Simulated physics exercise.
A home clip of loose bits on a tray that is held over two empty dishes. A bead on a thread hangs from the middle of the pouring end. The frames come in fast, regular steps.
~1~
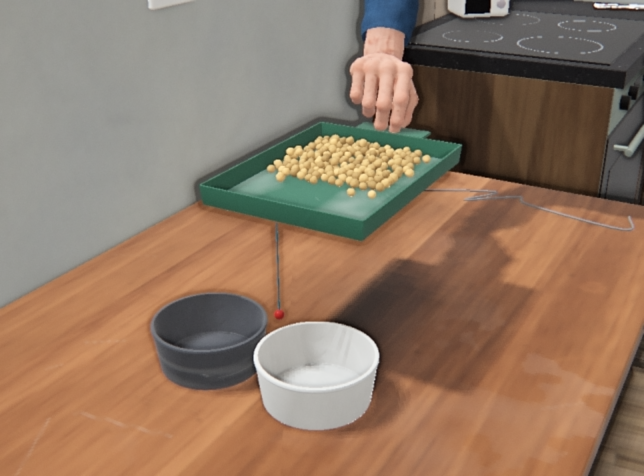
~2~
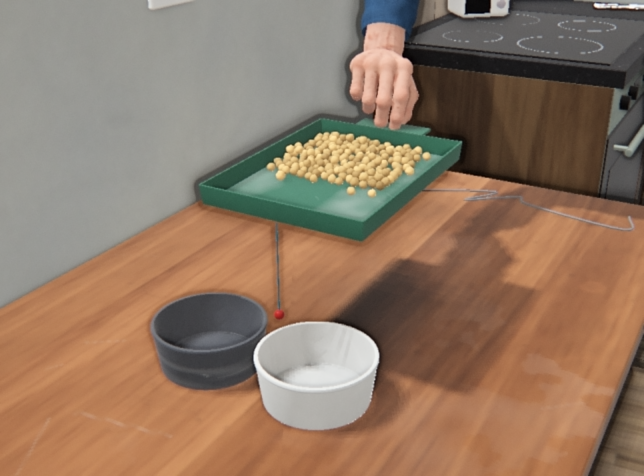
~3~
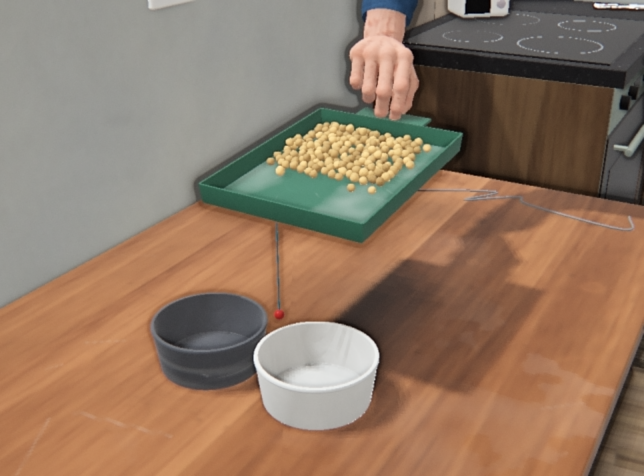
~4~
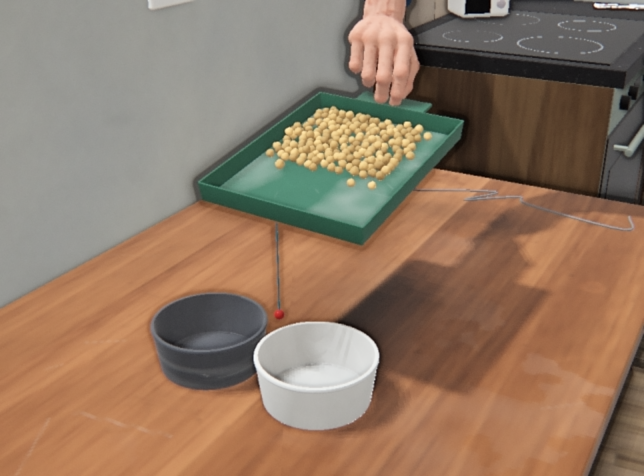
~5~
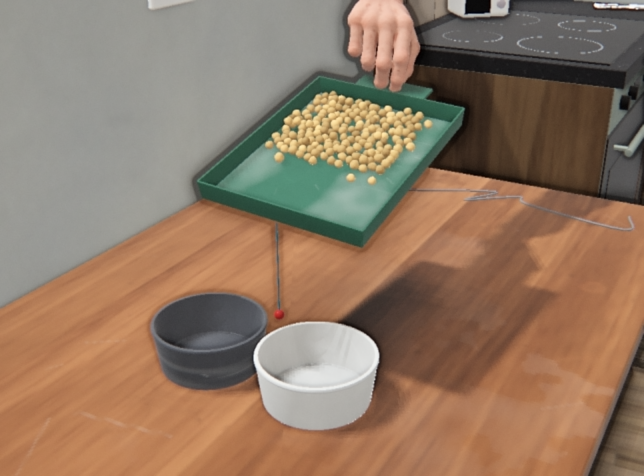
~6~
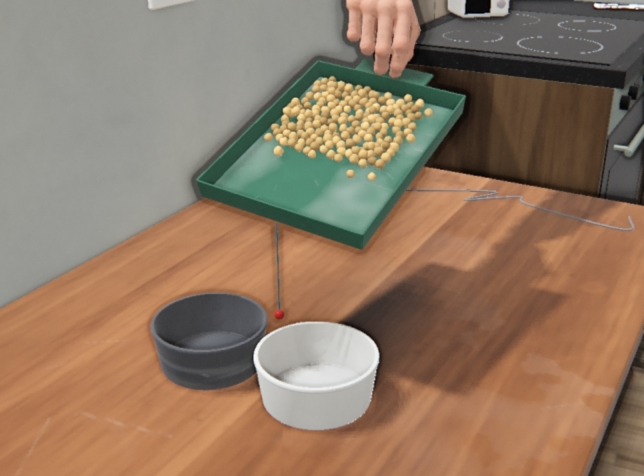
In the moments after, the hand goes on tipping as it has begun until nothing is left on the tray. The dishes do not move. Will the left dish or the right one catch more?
More goes to the right dish.
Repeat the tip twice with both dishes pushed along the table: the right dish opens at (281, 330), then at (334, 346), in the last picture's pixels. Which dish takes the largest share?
In turn: The right-hand dish; right.
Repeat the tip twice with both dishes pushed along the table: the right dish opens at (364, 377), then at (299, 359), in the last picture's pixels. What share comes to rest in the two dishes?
Roughly 90 per cent, and 80 per cent.
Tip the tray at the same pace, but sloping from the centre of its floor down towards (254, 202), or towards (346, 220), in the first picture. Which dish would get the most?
First the left one, then the right one.
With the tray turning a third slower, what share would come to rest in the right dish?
About 80 per cent.
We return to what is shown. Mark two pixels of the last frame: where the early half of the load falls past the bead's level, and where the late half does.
The first part at (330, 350); the rest at (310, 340).
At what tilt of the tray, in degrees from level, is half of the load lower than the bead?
Roughly 115°.
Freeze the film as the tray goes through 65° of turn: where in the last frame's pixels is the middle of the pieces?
Around (319, 211).
Shortly afterwards, tray tipped steeply; the bulk on the tray; only a few in the right dish; only a few outside both; a little in the air.
Next, tray tipped past a quarter turn; near two thirds on the tray; near a quarter in the right dish; a little outside both; only a few in the air.
Some moments later, tray tipped past a quarter turn; the bulk in the right dish; only a few in the left dish; near a quarter outside both.
In the end, tray tipped past a quarter turn; the bulk in the right dish; only a few in the left dish; near a quarter outside both.
